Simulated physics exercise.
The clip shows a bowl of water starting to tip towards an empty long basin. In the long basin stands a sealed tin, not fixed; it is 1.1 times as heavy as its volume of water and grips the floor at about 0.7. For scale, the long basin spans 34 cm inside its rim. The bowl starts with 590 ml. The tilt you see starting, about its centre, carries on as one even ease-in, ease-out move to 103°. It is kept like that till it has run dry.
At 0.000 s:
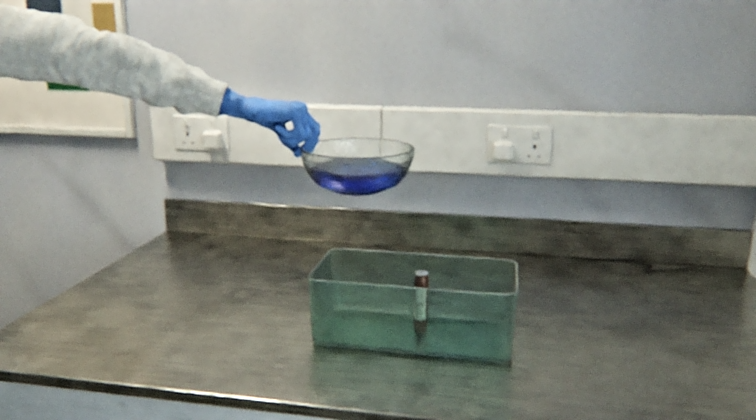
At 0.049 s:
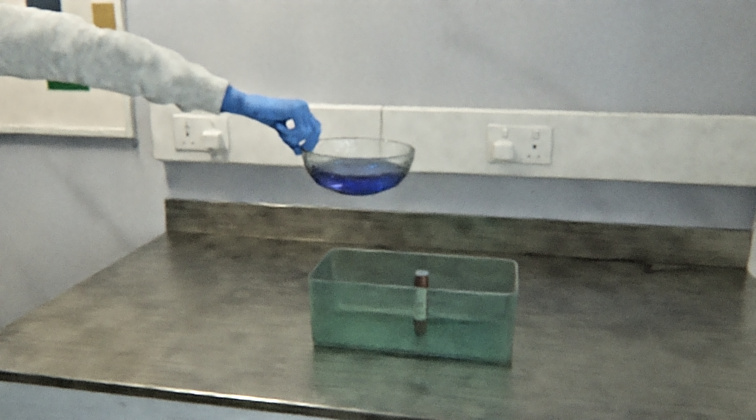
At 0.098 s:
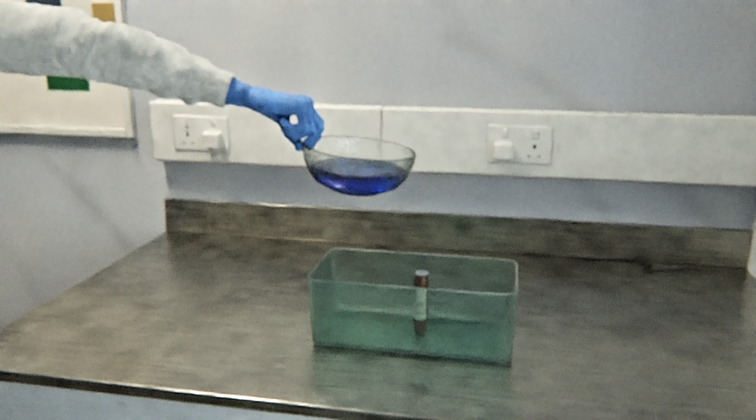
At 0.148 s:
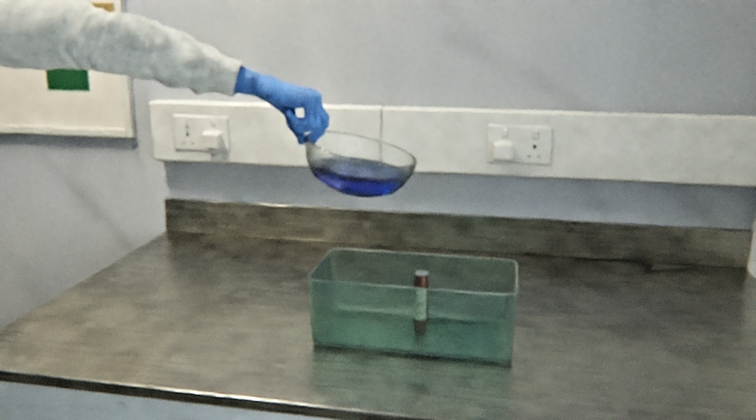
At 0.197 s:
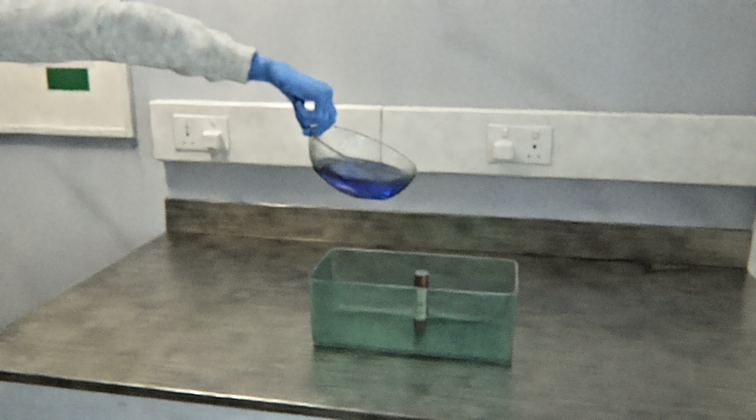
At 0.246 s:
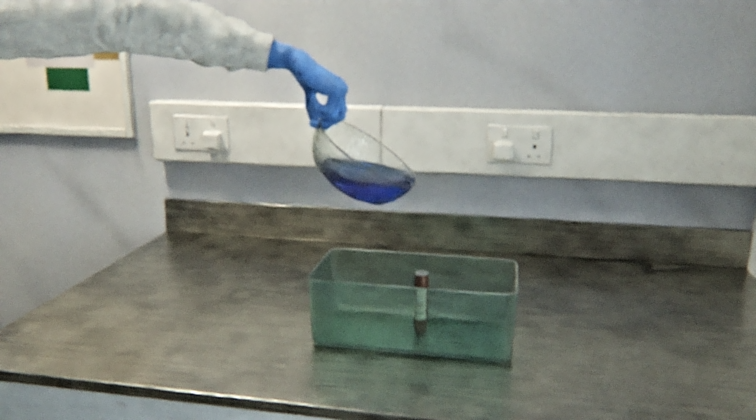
A blue-gloved hand held a glass bowl of blue liquid above a long, clear basin with a small tin standing in it, then gradually tilted the bowl, lowering its right side.
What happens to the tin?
The tin keeps standing.
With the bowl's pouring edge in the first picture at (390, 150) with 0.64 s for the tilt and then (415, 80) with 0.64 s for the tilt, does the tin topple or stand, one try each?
First it goes over; then it goes over.
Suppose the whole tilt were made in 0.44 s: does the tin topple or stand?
Then it stays up.
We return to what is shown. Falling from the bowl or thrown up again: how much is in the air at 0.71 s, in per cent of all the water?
About 8 per cent.
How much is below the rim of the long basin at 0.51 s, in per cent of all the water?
Near 38 in a hundred.
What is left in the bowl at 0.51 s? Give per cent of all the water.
About 8 per cent.
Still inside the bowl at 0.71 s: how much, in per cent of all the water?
About 0 per cent.
By 0.51 s the tilt is 93° and 8 per cent is still to pour; the tin stands where it began.
By 0.71 s the tilt is 103° and 0 per cent is still to pour; the tin stands where it began.
By 0.92 s the tilt is 103° and 0 per cent is still to pour; the tin stands where it began.
By 1.14 s the tilt is 103° and 0 per cent is still to pour; the tin stands where it began.
At rest the tin stands where it began.
